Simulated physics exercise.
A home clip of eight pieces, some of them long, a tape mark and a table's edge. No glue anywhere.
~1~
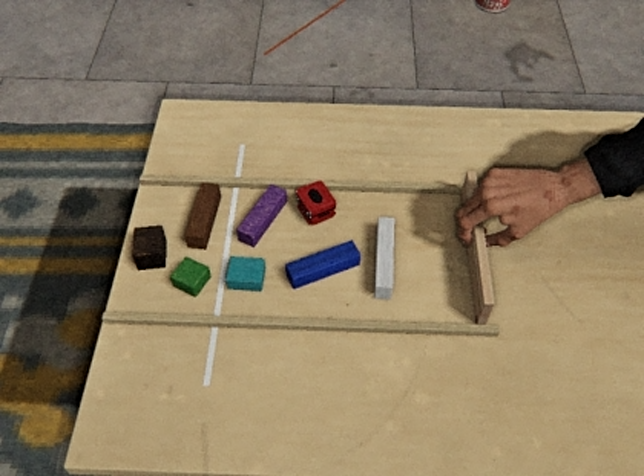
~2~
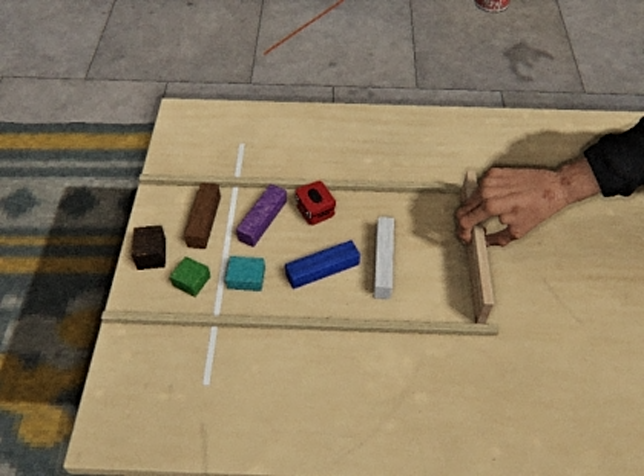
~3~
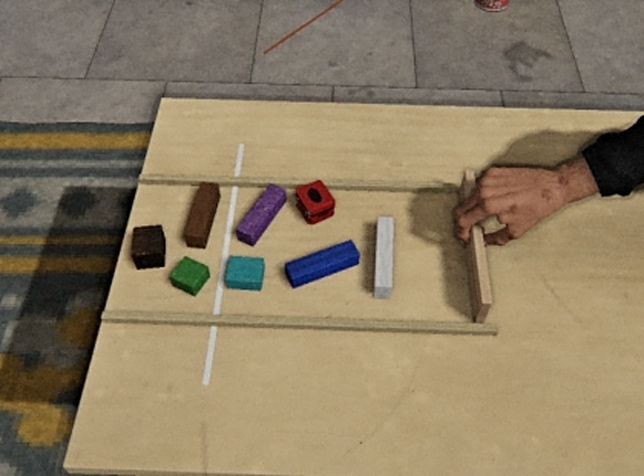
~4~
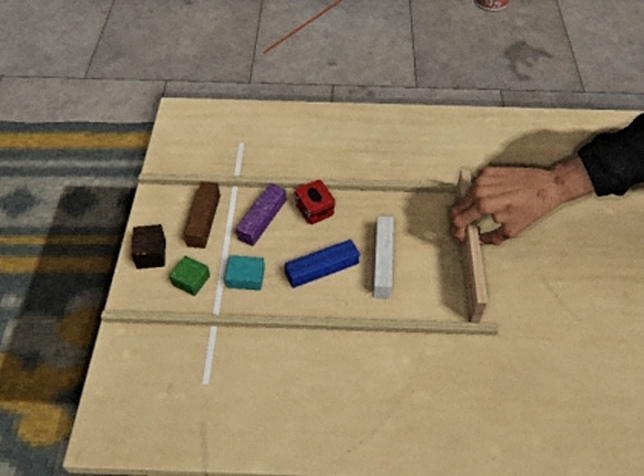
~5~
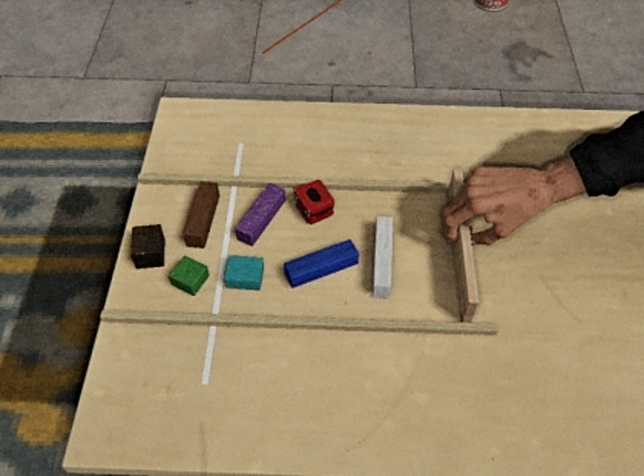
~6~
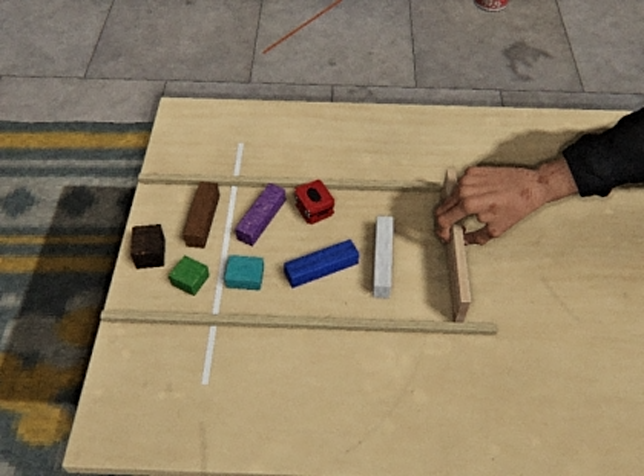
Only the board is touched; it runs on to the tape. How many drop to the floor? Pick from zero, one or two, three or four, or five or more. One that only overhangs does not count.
The number that fall off is zero.
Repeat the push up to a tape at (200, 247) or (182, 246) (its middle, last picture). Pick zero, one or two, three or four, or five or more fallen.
For each place: 1 or 2; either one or two.
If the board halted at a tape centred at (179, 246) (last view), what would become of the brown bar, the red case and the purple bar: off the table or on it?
The brown bar tumbles off, the red case holds on, the purple bar stays on.
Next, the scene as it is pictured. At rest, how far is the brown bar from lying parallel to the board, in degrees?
About 5°.
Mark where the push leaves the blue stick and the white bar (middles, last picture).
First (195, 265), then (215, 251).
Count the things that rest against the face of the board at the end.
2 of them.
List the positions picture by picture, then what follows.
The first frame shows black block (150, 248); green block (191, 277); brown bar (204, 215); board (476, 245); tape (227, 249).
The second frame shows green block (190, 276); blue stick (323, 264).
The third frame shows brown bar (203, 215); red case (315, 203).
The fourth frame shows black block (149, 247); purple bar (262, 214).
The fifth frame shows green block (189, 276); white bar (383, 256).
The sixth frame shows black block (148, 247); green block (189, 275); brown bar (202, 214); board (455, 243); tape (225, 248).
A little later, none off yet; black block at rest near (148, 247); green block at rest near (189, 275); brown bar at rest near (202, 214).
When it is over, the number that fall off is zero.
